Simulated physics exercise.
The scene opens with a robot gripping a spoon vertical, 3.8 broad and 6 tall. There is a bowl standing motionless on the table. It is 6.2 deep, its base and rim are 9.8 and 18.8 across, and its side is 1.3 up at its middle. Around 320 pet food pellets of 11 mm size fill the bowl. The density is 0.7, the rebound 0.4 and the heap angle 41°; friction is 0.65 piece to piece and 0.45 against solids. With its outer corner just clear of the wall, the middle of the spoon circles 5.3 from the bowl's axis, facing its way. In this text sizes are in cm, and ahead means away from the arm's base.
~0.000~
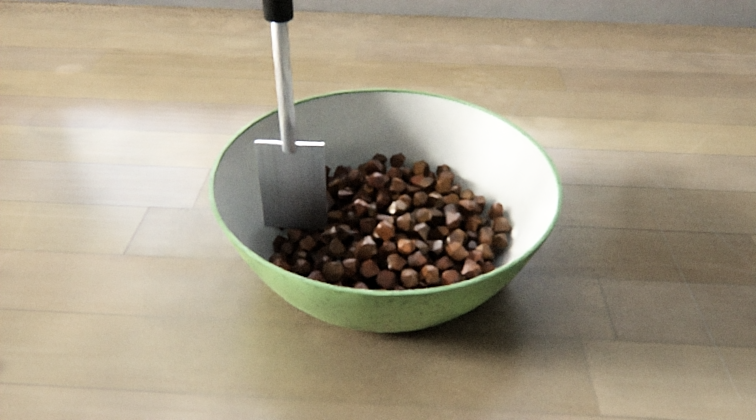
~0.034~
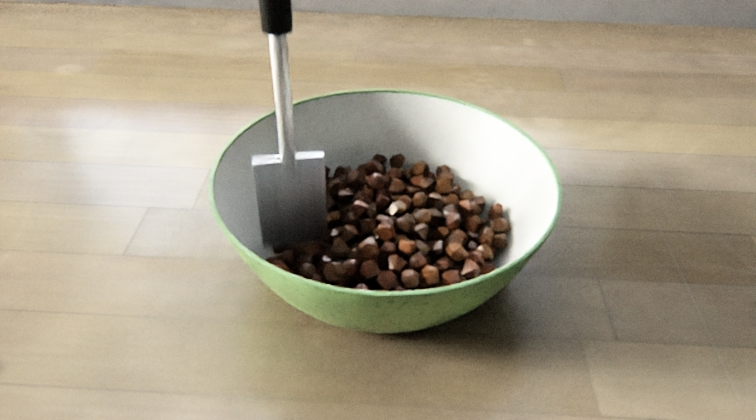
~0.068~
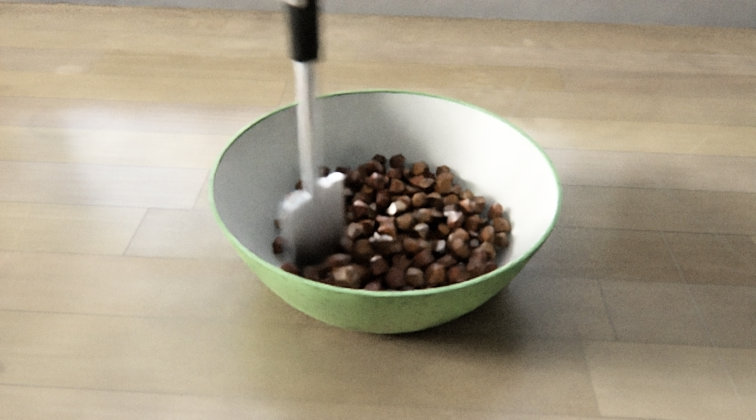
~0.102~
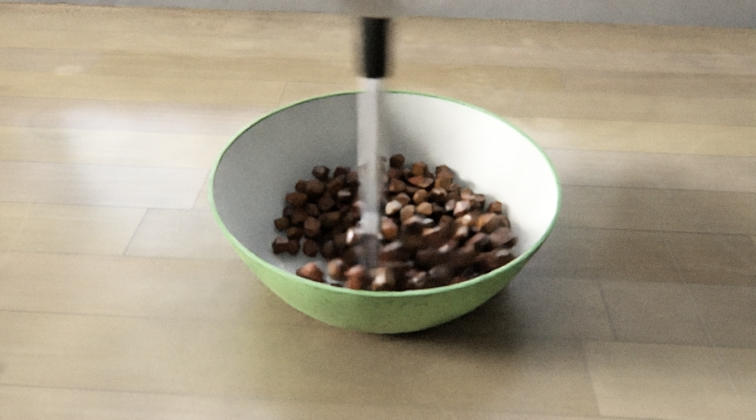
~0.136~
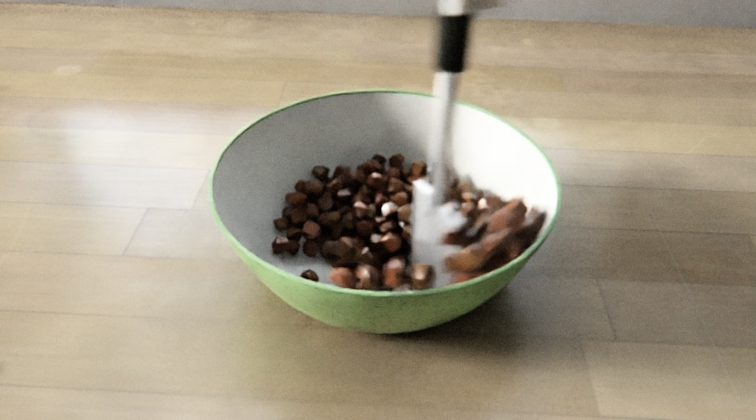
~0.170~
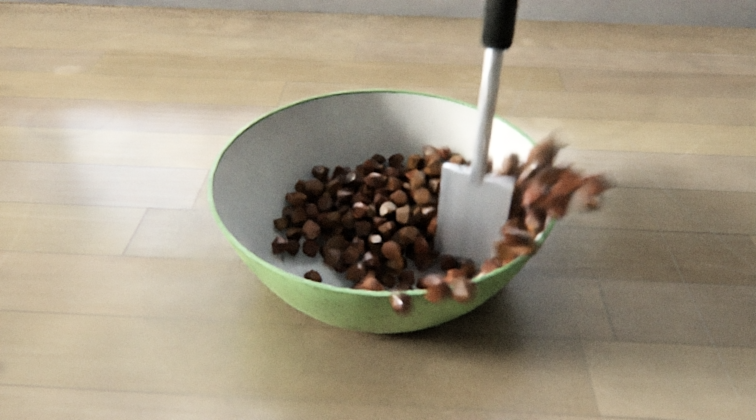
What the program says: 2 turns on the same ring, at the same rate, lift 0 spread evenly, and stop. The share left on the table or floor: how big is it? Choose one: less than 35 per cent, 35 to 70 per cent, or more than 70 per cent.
The share is 35 to 70 per cent.
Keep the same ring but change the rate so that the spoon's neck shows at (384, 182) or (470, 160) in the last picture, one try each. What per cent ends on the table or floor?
Around 30 and 50 per cent respectively.
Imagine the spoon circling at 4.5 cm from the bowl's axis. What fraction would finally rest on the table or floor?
Then about 50 per cent.
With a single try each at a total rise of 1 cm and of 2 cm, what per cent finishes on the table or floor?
Estimates: 40 % and 20 %.
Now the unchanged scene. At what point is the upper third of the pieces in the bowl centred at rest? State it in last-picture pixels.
(335, 266).
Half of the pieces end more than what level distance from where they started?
About 13 centimetres.
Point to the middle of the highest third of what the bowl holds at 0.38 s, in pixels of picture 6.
About pixel (259, 213).
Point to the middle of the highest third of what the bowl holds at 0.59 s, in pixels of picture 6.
Around (445, 146).
After 0.38 s, 14° round, highest piece 10 above the table; 238 in the bowl, 39 on the table or floor, 38 in flight or on the tool.
After 0.59 s, 231° round, highest piece 9 above the table; 183 in the bowl, 105 on the table or floor, 27 in flight or on the tool.
After 0.89 s, 0° round, highest piece 7 above the table; 163 in the bowl, 151 on the table or floor, 1 in flight or on the tool.
After 1.59 s, 0° round, highest piece 7 above the table; 163 in the bowl, 152 on the table or floor.
In the end, 163 in the bowl, 152 on the table or floor. That is 48 % on the table or floor.
